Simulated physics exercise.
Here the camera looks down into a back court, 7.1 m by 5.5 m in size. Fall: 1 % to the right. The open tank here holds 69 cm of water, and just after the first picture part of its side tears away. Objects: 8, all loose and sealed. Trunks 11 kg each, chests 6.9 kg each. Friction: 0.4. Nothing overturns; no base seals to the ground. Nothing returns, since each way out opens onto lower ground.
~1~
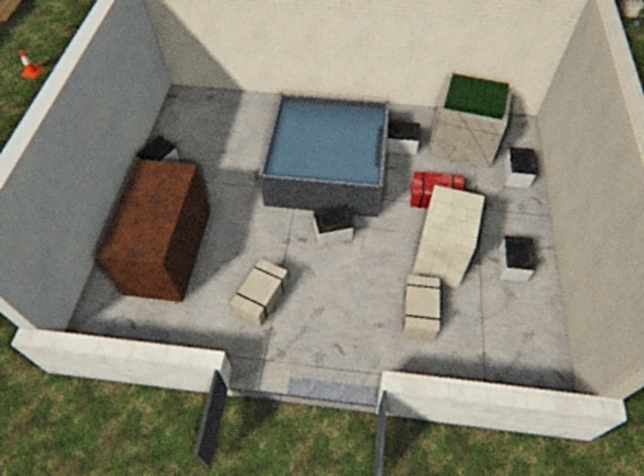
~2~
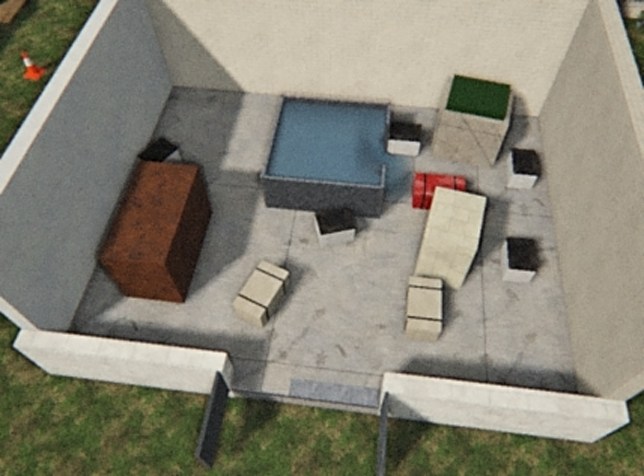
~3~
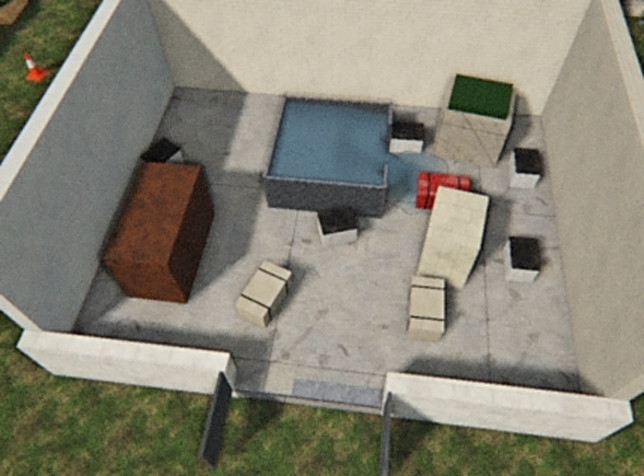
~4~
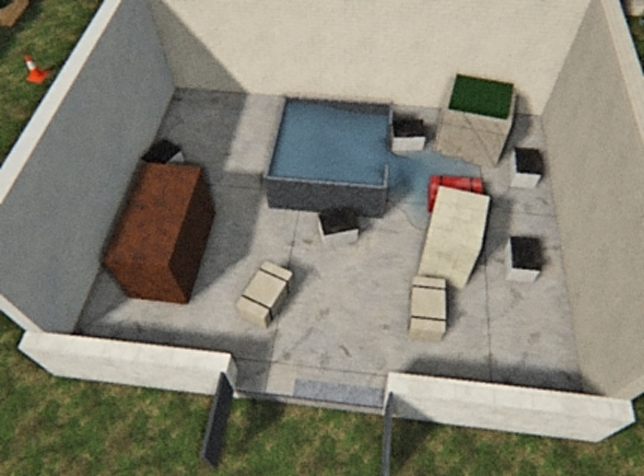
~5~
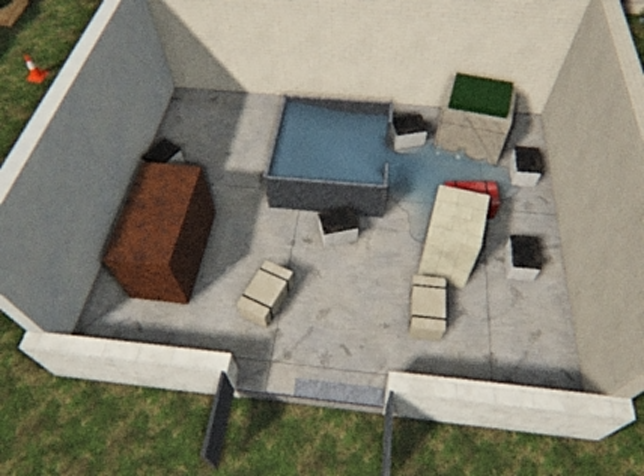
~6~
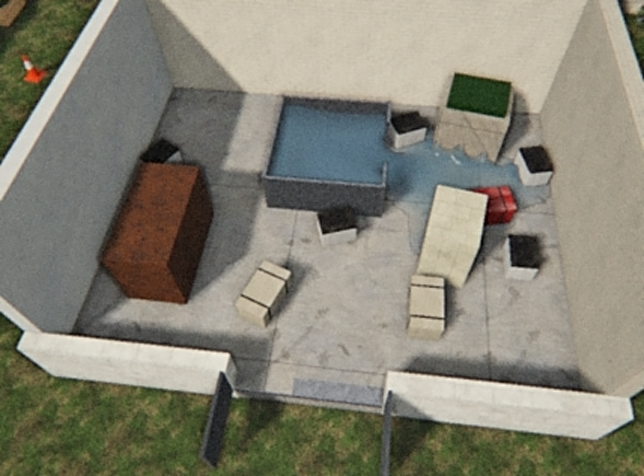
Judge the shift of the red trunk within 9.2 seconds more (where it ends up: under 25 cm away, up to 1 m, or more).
The red trunk? It ends well clear of its start.
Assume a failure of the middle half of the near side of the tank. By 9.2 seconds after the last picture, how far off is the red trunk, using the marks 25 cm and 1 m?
Note: Red trunk essentially stationary.
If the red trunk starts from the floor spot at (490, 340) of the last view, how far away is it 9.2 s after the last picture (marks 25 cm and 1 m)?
As it turns out, it is swept away.
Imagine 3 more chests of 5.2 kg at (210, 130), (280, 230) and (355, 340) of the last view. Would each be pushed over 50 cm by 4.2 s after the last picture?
Going through them in the order asked, they come out shy of the mark, shy of the mark and clear of the mark.
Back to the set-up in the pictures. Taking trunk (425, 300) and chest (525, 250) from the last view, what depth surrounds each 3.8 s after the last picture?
Depths: Near 3 cm, then near 6 cm.
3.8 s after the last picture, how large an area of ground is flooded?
Somewhere around 24 m2, roughly.
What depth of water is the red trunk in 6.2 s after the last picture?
4 cm or so.
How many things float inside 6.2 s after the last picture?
At that time, 3.
Then, 1.2 s after the last picture the red trunk is near (537, 258), 1.9 m from its start, aground; 0 of 8 are out; 0 afloat.
Then, 3.8 s after the last picture the red trunk is near (331, 306), 2.8 m from its start, aground; 0 of 8 are out; 2 afloat.
Then, 6.2 s after the last picture the red trunk is near (248, 214), 3.1 m from its start, aground; 0 of 8 are out; 3 afloat.
Then, 9.2 s after the last picture the red trunk is near (242, 140), 3.4 m from its start, afloat; 0 of 8 are out; 7 afloat.
